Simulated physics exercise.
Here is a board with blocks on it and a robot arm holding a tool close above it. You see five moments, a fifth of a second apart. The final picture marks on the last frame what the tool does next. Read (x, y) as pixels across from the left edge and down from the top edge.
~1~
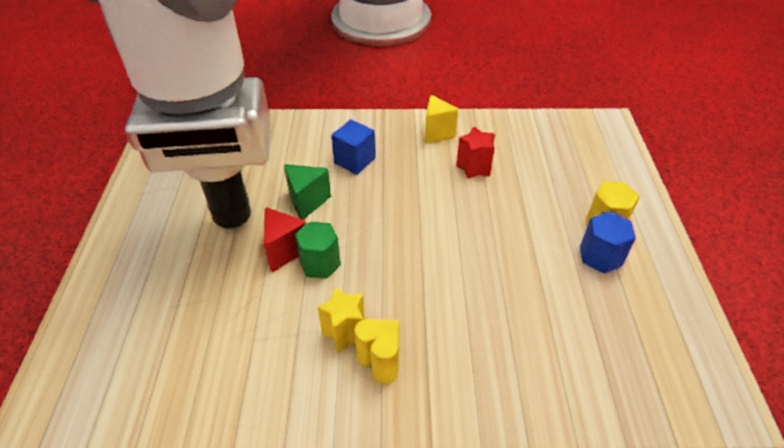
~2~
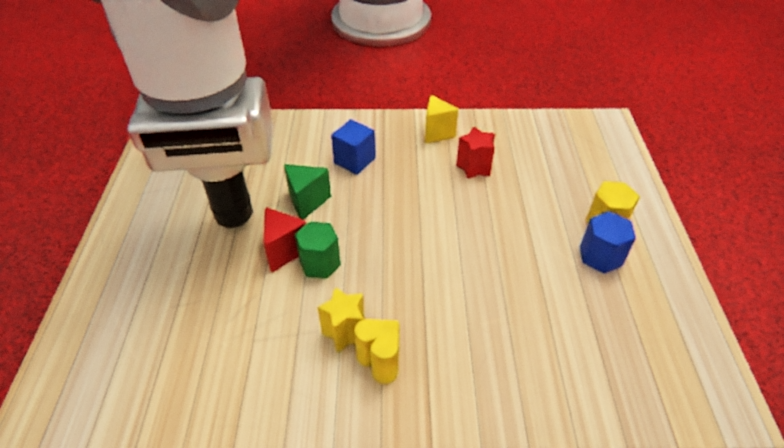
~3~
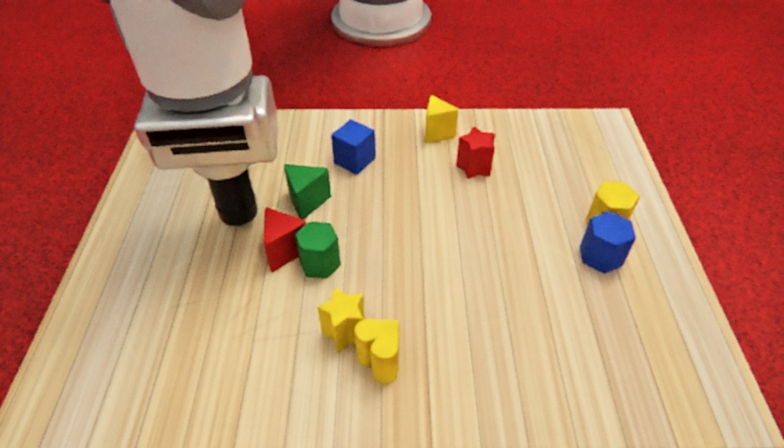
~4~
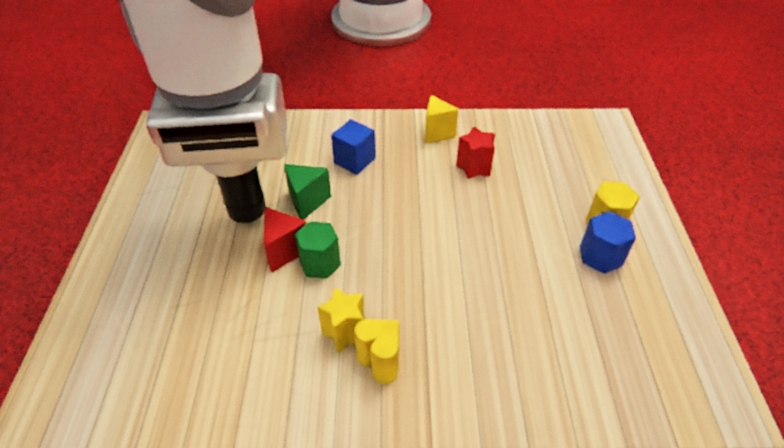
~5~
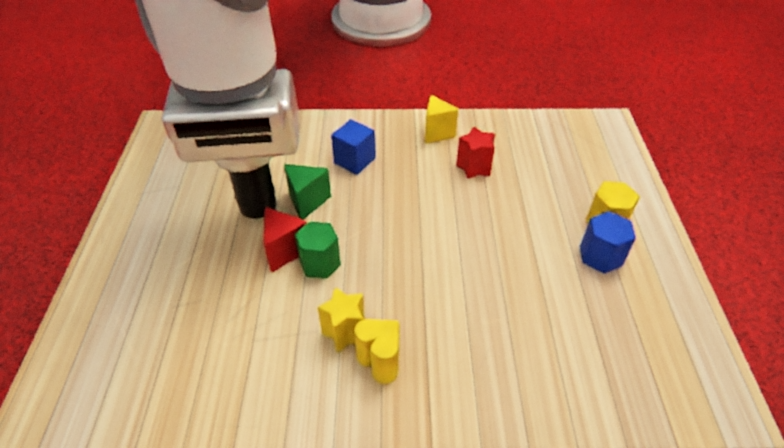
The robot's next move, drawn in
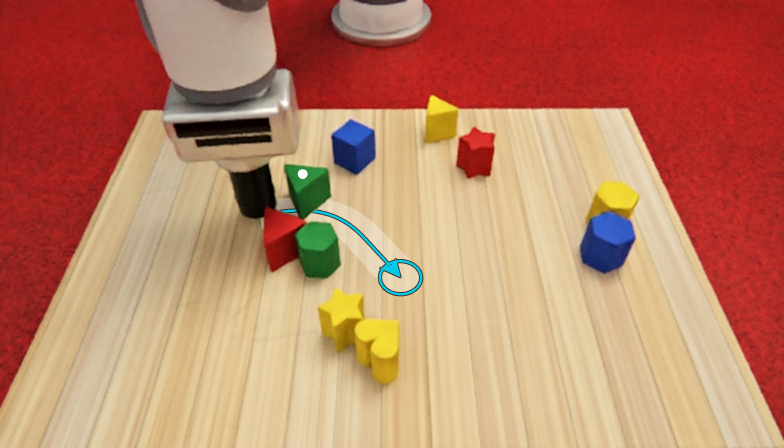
A robot arm moves its black tool slightly right, close to the green and red triangles.
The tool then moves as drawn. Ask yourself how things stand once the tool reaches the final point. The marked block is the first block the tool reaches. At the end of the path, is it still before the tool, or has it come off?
Slid off.
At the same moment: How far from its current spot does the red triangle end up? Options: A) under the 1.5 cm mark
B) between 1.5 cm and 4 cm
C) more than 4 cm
That would be A.
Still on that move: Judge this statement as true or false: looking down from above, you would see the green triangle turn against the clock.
My answer: True.
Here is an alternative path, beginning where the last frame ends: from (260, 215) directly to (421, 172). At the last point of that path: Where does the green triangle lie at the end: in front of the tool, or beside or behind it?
The tool still drives it.
The line goes from (260, 215) via (319, 212) and (364, 238), ending at (401, 277); the dot is on the green triangle.
On the path given first. One third of the way, tool (319, 203); green triangle (341, 167), turned 30° anticlockwise.
Two thirds of the way, tool (364, 229); green triangle (346, 166), turned 35° anticlockwise.
At the end, tool (401, 268); red triangle unmoved; green triangle (346, 166), turned 35° anticlockwise.
